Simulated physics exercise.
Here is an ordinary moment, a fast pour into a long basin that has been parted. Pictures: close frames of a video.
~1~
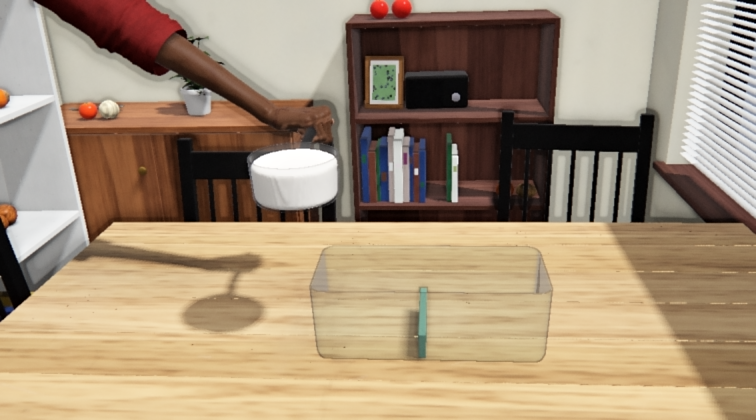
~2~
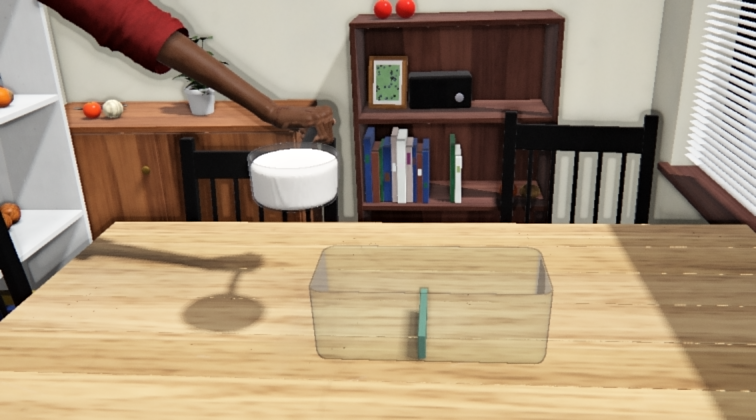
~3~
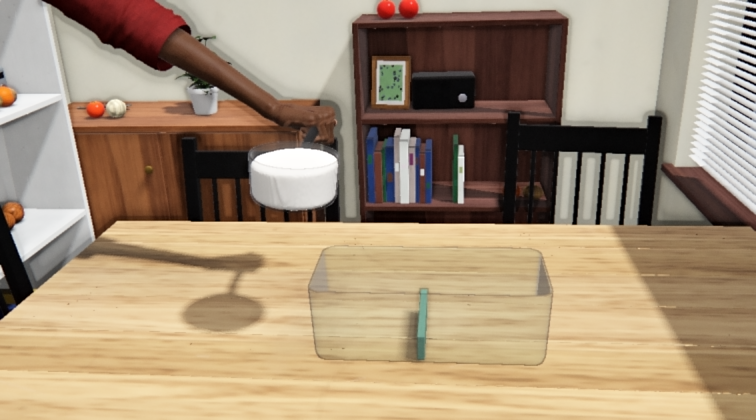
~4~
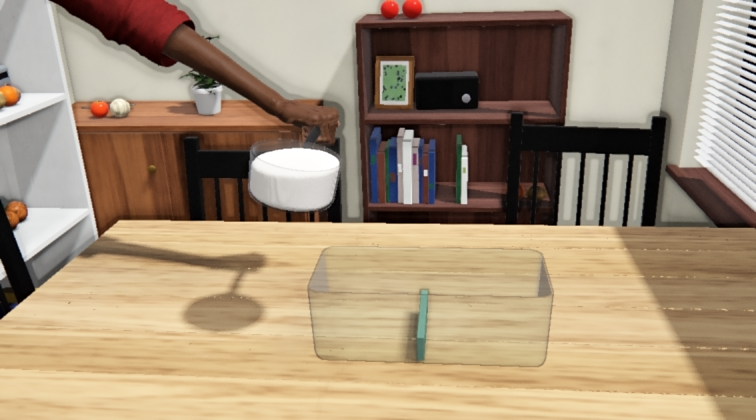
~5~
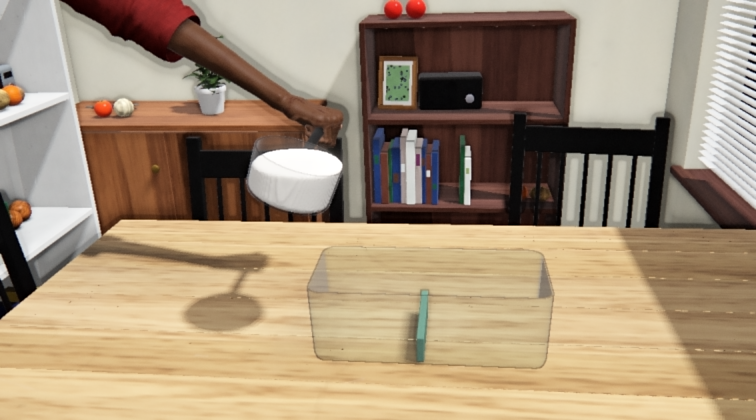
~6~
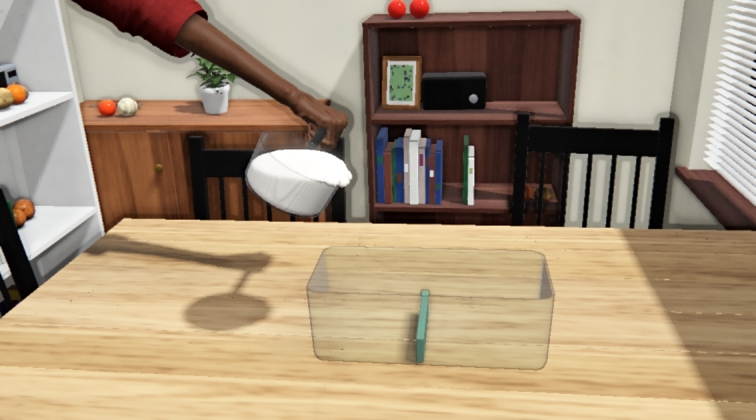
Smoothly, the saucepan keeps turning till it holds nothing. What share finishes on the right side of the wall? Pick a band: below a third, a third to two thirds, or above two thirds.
Below a third.
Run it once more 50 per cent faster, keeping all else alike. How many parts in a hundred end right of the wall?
Something like 15 in a hundred.
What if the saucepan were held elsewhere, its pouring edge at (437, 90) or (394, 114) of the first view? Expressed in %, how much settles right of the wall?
Start one gives close to 90 percent, start two close to 85 percent.
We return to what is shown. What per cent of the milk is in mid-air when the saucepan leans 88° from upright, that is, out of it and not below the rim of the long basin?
Airborne fraction: Approx. 45 %.
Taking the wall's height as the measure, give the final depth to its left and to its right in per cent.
I'd put the left at about 60 and the right at about 0.
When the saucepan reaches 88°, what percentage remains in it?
Roughly 30 %.
A moment on, the saucepan is tipped on its side and 29 per cent is still to pour, 26 is left of the wall and 0 right of it.
Next, the saucepan is tipped right over and 6 per cent is still to pour, 81 is left of the wall and 3 right of it.
Then the saucepan is tipped right over and 1 per cent is still to pour, 90 is left of the wall and 6 right of it.
Later the saucepan is tipped right over and 0 per cent is still to pour, 91 is left of the wall and 8 right of it.
At rest 91 per cent lies left of the wall, 8 right of it and 1 outside.
